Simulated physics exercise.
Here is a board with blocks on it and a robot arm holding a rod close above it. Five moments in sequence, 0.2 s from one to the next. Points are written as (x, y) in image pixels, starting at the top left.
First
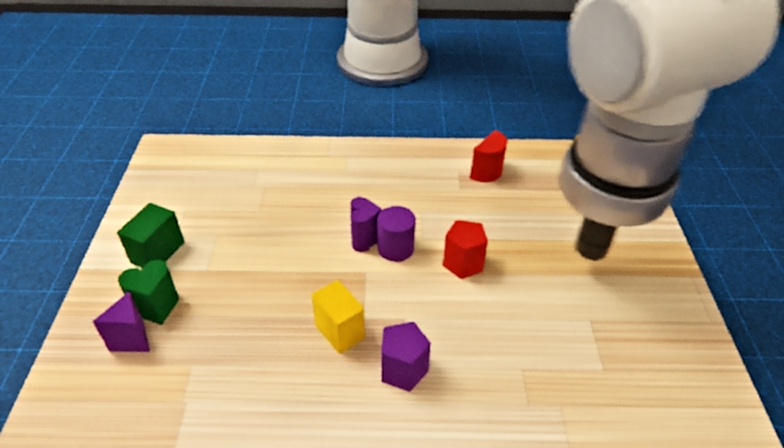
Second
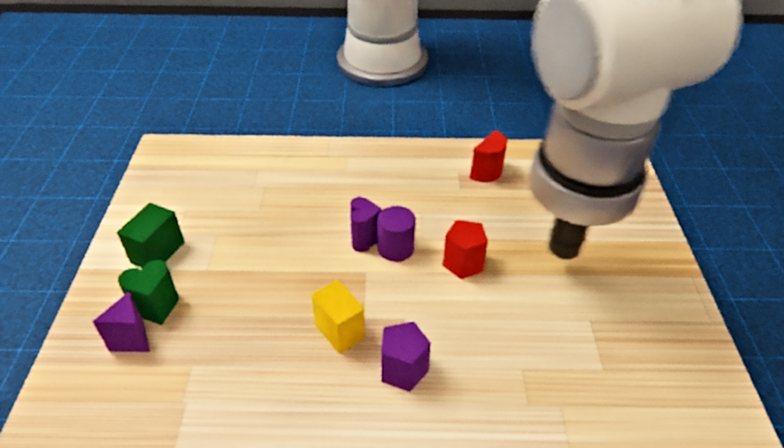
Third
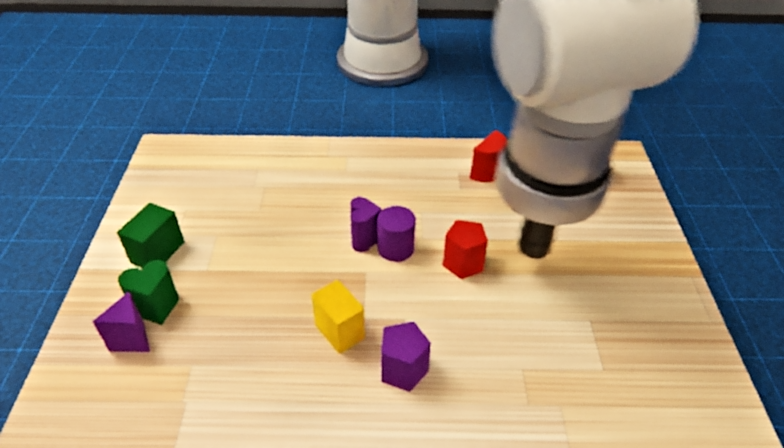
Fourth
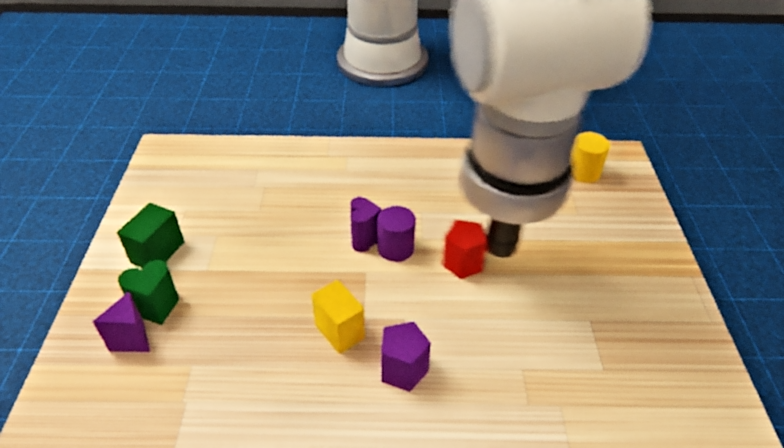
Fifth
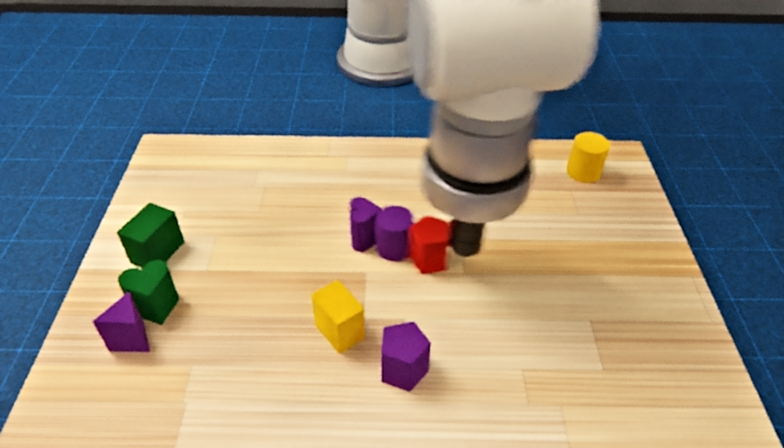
To begin with, a robot arm holds a dark rod over the right side of a wooden board scattered with green, purple, yellow and red blocks. The rod moves left toward the red pentagonal block, then pushes it a short way left, up close beside the purple disc.
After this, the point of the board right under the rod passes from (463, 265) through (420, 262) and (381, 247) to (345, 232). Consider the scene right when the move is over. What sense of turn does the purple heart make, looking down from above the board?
Viewed from overhead, the purple heart winds up turned clockwise.
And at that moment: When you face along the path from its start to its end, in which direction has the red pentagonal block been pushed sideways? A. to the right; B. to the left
The one that fits is B, to the left.
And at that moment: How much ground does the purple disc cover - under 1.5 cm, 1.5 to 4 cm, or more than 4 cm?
Of the three bands, it's over 4 cm.
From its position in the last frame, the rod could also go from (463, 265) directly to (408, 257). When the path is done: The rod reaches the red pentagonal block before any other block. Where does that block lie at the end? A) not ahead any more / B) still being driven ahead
The correct letter is B.
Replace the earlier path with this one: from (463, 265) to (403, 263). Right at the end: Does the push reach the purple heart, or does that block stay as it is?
It is carried off its spot.
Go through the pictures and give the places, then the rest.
In the first picture, lower end of the rod (591, 250), tops of blocks, purple heart (363, 208), purple disc (397, 218), red pentagonal block (467, 233).
In the second picture, rod (564, 249), blocks as before.
In the third picture, rod (534, 248), blocks as before.
In the fourth picture, rod (501, 247), blocks as before.
In the fifth picture, rod (465, 246), purple heart (363, 208), purple disc (395, 217), red pentagonal block (432, 229).
The first path, step by step. One third of the way, rod (421, 243); purple heart (334, 194), turned 15° anticlockwise; purple disc (358, 210); red pentagonal block (386, 230), turned 15° anticlockwise.
Two thirds of the way, rod (381, 228); purple heart (310, 181), turned 45° clockwise; purple disc (318, 202); red pentagonal block (346, 220), turned 25° anticlockwise.
At the end, rod (344, 214); purple heart (308, 179), turned 50° clockwise; purple disc (301, 201); red pentagonal block (321, 221), turned 65° anticlockwise.
